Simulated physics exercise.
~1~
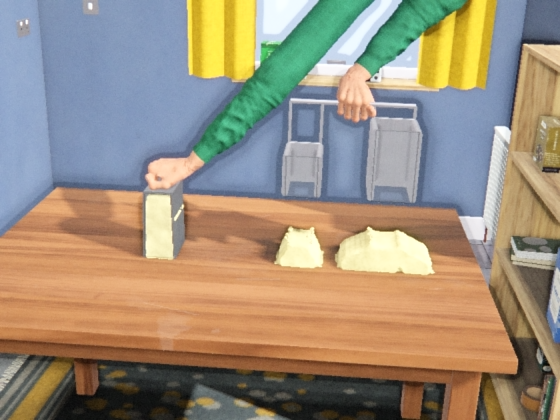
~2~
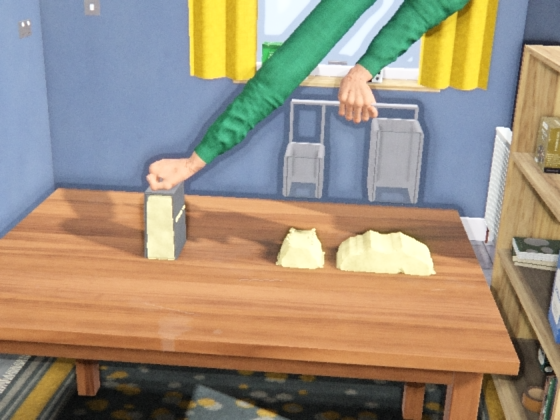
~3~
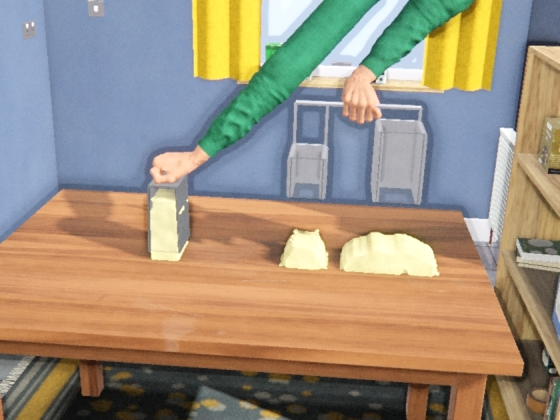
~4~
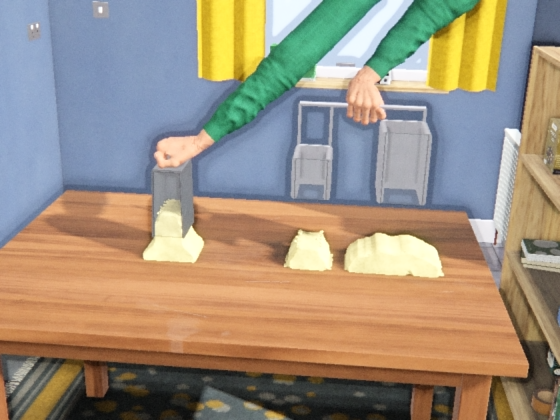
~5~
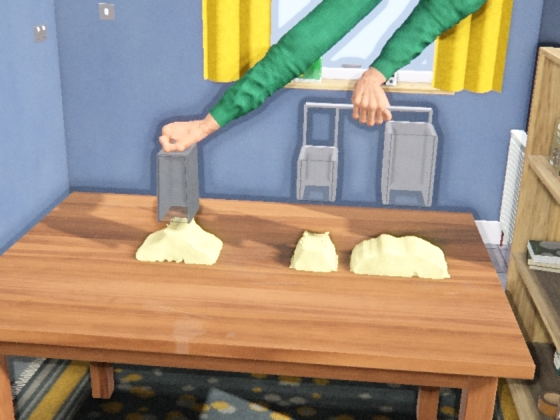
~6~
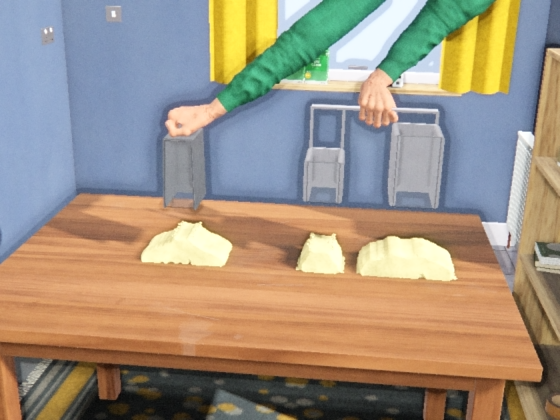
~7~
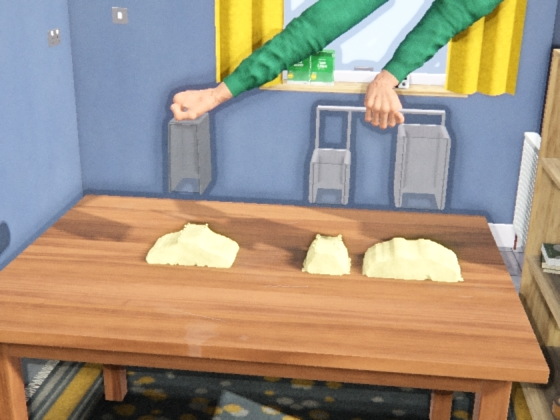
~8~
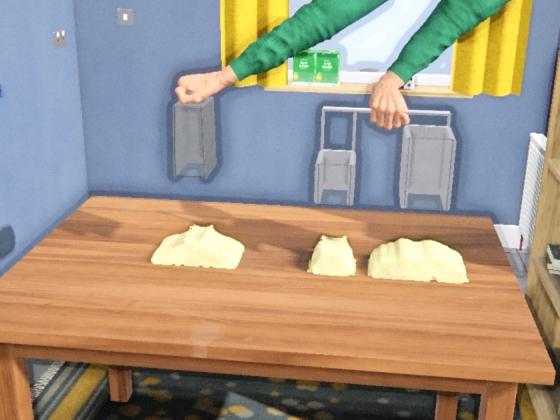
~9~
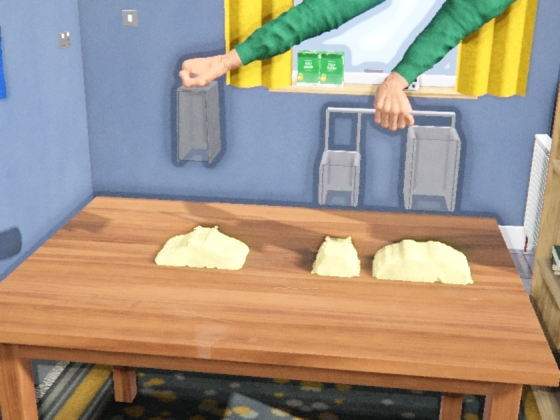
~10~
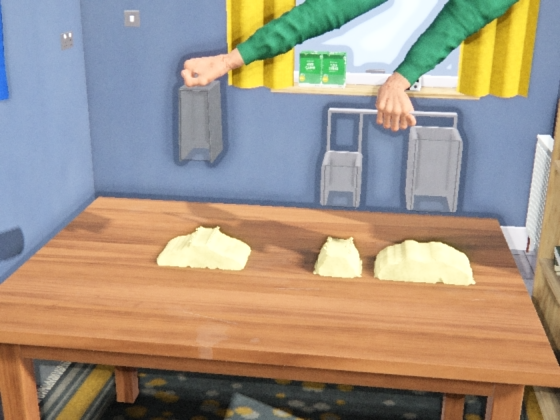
In the video, a green-sleeved arm lifts a gray tin from a wooden table, letting pale mashed potato slump into a low mound beside two others, while another hand holds two joined gray containers; the tin ends raised clear above the table.
